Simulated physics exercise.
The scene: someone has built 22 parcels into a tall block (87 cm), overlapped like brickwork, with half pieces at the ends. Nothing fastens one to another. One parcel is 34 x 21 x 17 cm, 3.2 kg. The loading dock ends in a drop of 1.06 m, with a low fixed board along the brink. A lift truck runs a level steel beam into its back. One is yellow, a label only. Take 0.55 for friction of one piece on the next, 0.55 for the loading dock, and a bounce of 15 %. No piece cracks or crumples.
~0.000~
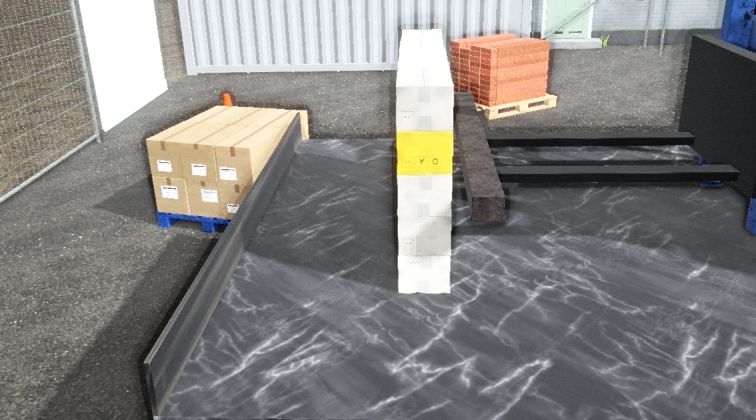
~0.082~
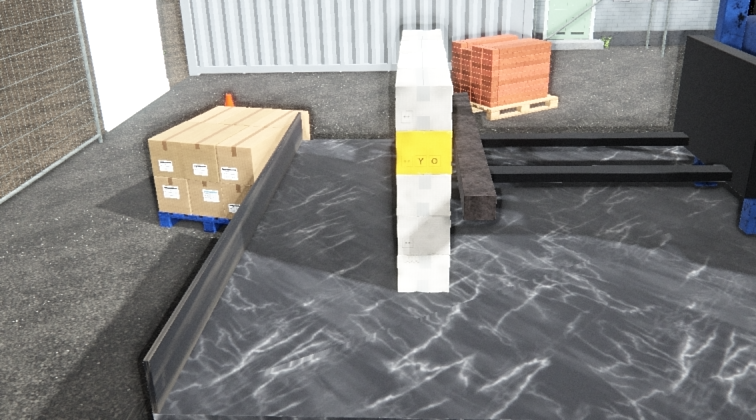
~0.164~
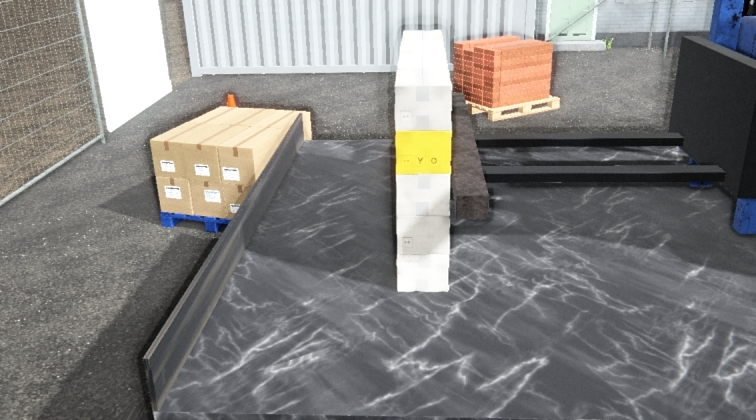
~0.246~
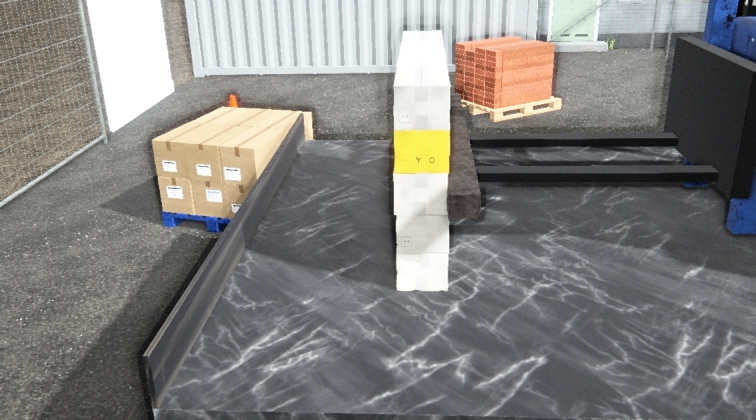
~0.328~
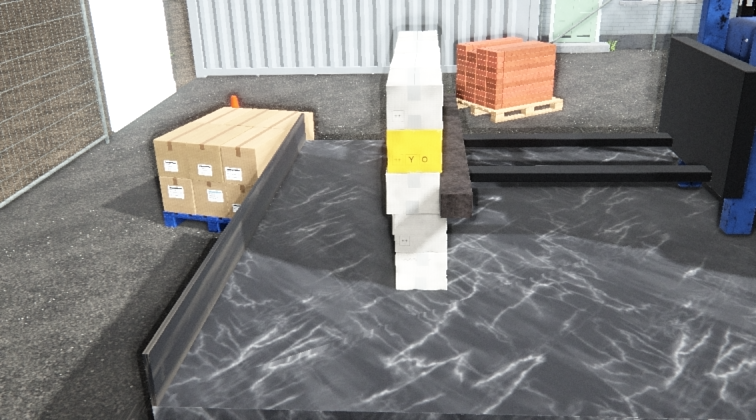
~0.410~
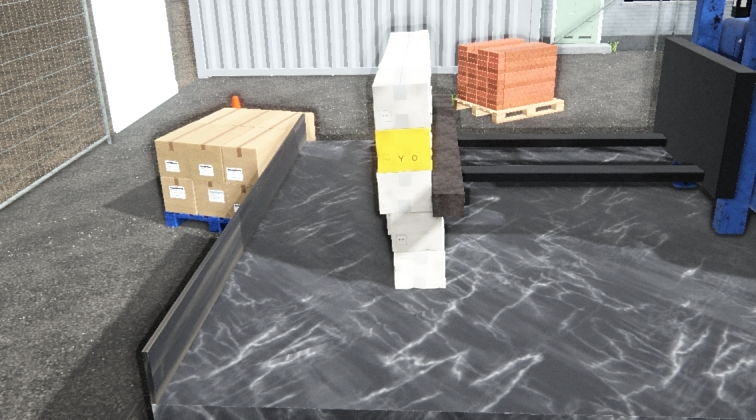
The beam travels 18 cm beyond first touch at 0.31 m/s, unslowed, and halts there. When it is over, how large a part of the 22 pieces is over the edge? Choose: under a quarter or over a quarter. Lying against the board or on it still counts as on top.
It comes to fewer than one in four.
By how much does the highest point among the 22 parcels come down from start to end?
Some 45 cm lower.
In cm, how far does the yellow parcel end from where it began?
About: Yellow 90.
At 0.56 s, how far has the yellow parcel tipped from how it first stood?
Roughly 10°.
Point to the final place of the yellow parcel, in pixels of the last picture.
Near (258, 258).
By 0.56 s, none of the 22 parcels over the edge, 20 disturbed; yellow parcel tilted 11°.
By 0.86 s, none of the 22 parcels over the edge, 20 disturbed; yellow parcel tilted 32°, 56 mm lower.
By 1.12 s, none of the 22 parcels over the edge, 19 disturbed; yellow parcel on its side.
By 1.66 s, 2 of the 22 parcels over the edge; yellow parcel on its side.
When it is over (2.0 s), 3 of the 22 parcels over the edge; yellow parcel on its side. That is 14 per cent. In pixels of the last frame, middles, yellow parcel near (258, 259).
